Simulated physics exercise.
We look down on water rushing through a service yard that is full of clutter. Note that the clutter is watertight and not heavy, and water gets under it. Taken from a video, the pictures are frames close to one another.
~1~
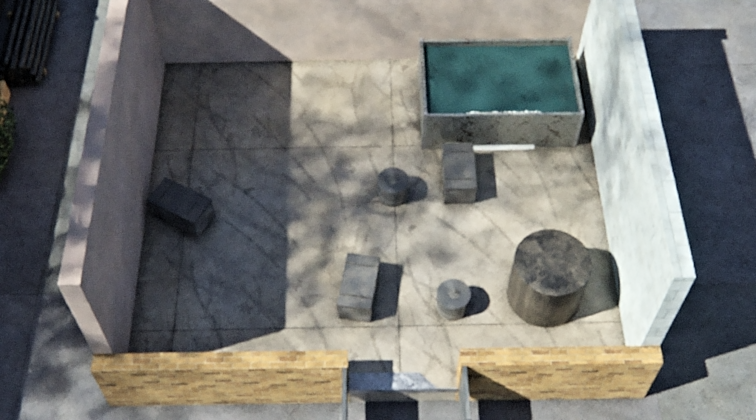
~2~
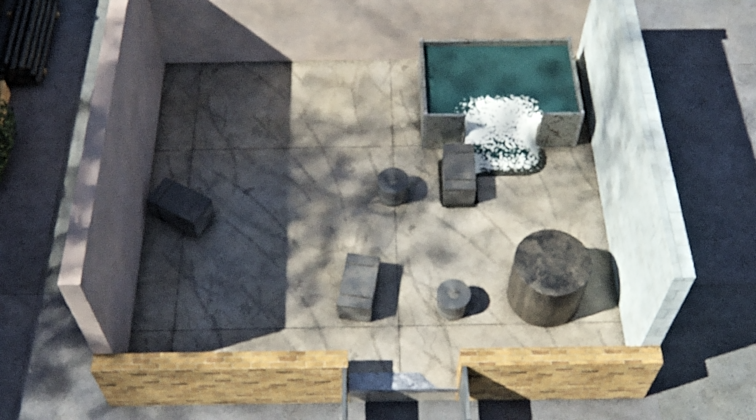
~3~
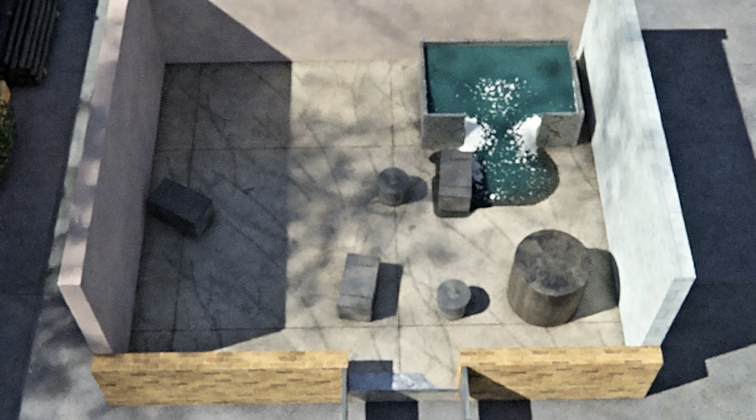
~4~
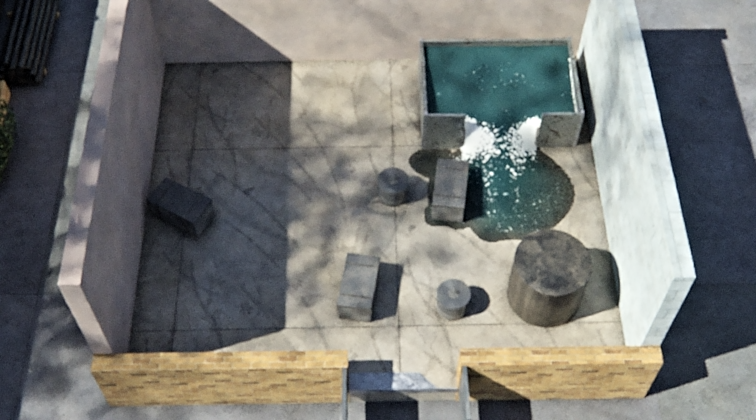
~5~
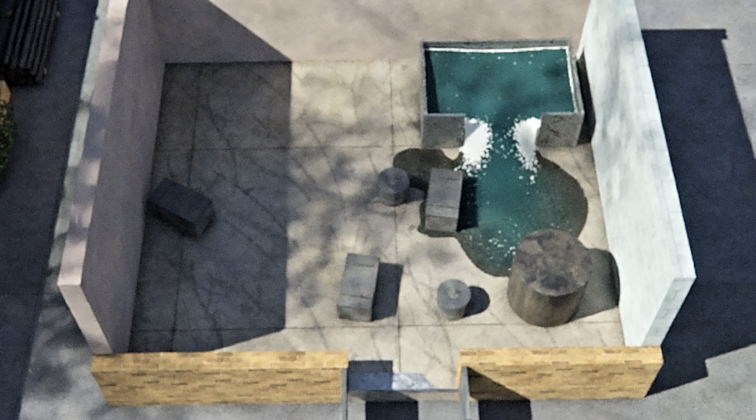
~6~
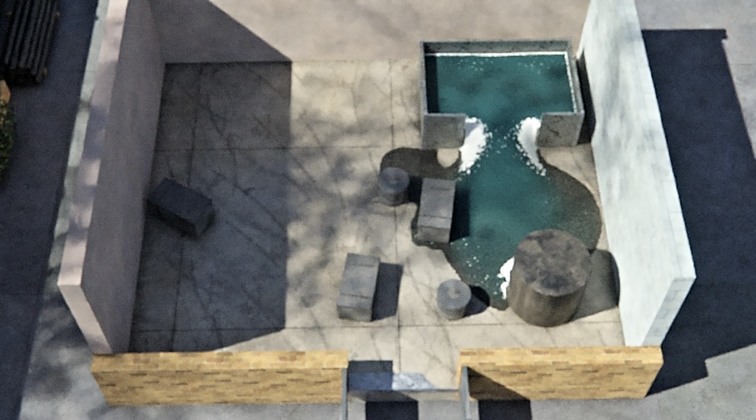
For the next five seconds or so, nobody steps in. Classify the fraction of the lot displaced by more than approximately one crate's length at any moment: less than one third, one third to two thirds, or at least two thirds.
The fraction is one third to two thirds.
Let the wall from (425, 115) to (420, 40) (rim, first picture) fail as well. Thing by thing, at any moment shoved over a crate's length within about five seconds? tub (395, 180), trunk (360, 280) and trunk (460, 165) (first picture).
Here is how they go, in order: Fails to go that far, fails to go that far, and fails to go that far.
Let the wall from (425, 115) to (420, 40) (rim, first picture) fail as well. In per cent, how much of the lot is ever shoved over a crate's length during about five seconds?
It comes to some 20 per cent.
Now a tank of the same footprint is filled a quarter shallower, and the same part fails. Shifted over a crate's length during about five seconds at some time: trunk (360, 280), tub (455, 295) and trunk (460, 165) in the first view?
The first did it, the next did it, and the last did it.
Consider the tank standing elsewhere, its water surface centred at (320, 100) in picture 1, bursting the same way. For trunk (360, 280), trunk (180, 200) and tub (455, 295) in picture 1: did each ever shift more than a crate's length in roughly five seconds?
The three, one by one: Past that mark, past that mark and past that mark.
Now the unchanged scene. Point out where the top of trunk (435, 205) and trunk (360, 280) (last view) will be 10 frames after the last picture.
Near (326, 296) and (290, 309).
A moment on, 1 of 5 are well off their spots; 0 afloat.
Next, 3 of 5 are well off their spots; 1 afloat.
Later, 3 of 5 are well off their spots; 0 afloat.
In the end, 3 of 5 are well off their spots, and 3 have been at some point; 2 afloat.
